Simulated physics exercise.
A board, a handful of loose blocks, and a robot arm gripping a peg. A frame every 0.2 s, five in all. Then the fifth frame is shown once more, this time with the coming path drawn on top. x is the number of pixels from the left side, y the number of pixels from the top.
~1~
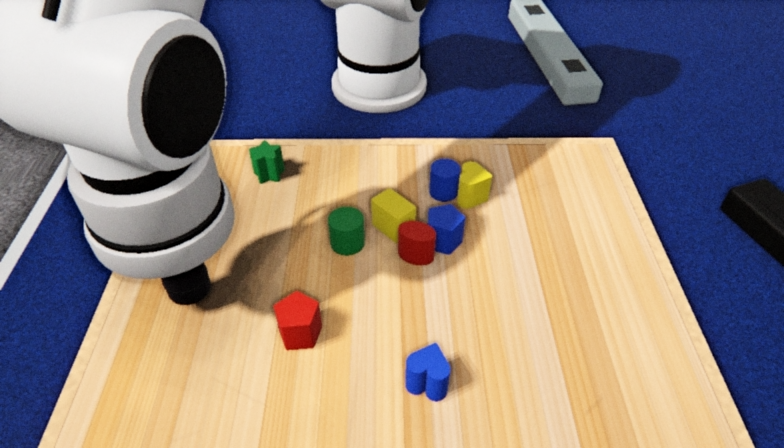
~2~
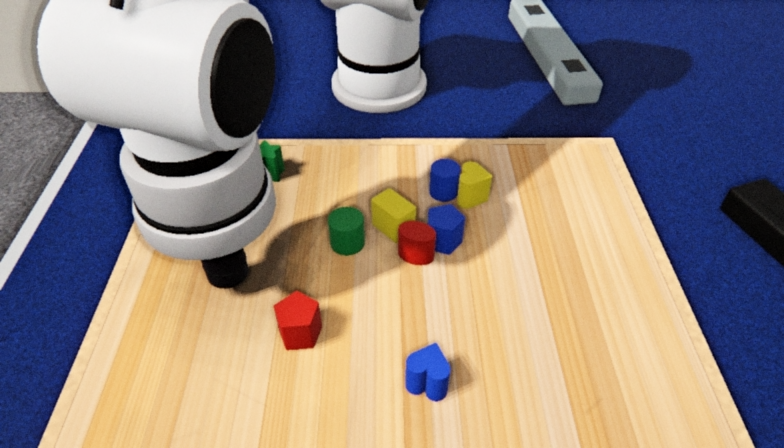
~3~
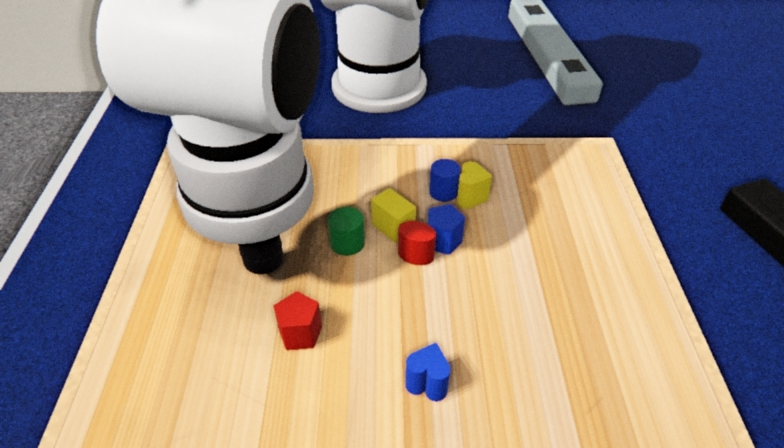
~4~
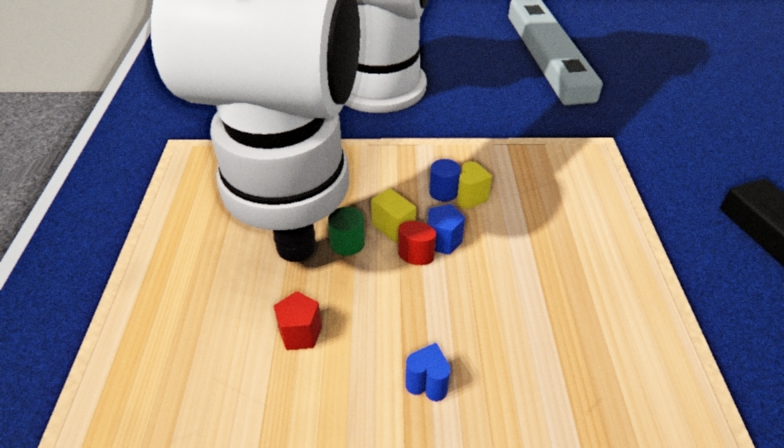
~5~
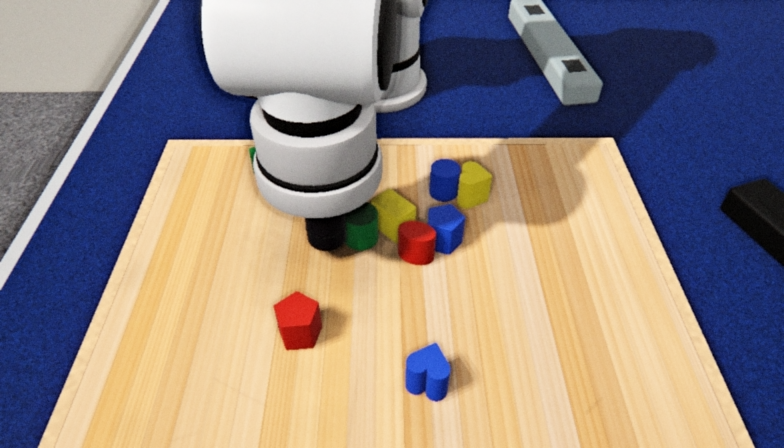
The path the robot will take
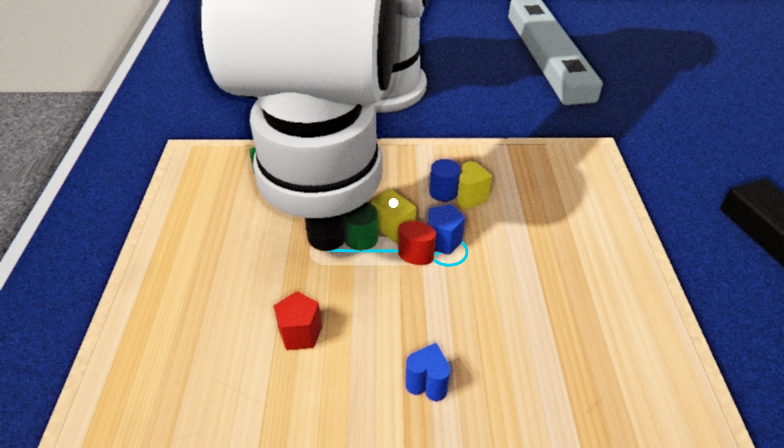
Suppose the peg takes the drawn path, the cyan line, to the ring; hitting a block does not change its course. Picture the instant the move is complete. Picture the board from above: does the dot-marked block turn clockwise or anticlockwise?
Looking from above, the answer is counterclockwise.
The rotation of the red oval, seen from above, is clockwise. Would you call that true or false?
The statement is correct.
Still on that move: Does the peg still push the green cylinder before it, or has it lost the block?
My answer is that the green cylinder has slipped off.
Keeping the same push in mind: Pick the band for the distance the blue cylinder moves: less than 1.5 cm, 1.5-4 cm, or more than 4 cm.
Displaced less than 1.5 cm.
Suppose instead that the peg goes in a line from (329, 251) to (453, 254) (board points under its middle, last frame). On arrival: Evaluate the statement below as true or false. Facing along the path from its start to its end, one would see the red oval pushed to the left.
False
The line goes straight from (329, 251) to (448, 251); the dot is on the yellow oblong.
The first path, step by step. One third of the way, peg (368, 238); green cylinder (391, 205); yellow oblong (416, 191), turned 20° clockwise.
Two thirds of the way, peg (409, 238); green cylinder (420, 201); yellow oblong (428, 181), turned 15° anticlockwise; red oval (444, 237), turned 30° clockwise; blue five-sided block (456, 215), turned 40° anticlockwise.
At the end, peg (449, 238); green cylinder (441, 200); yellow oblong (430, 178), turned 30° anticlockwise; red oval (474, 246), turned 95° clockwise; blue five-sided block (482, 211), turned 80° anticlockwise; blue cylinder (447, 163).
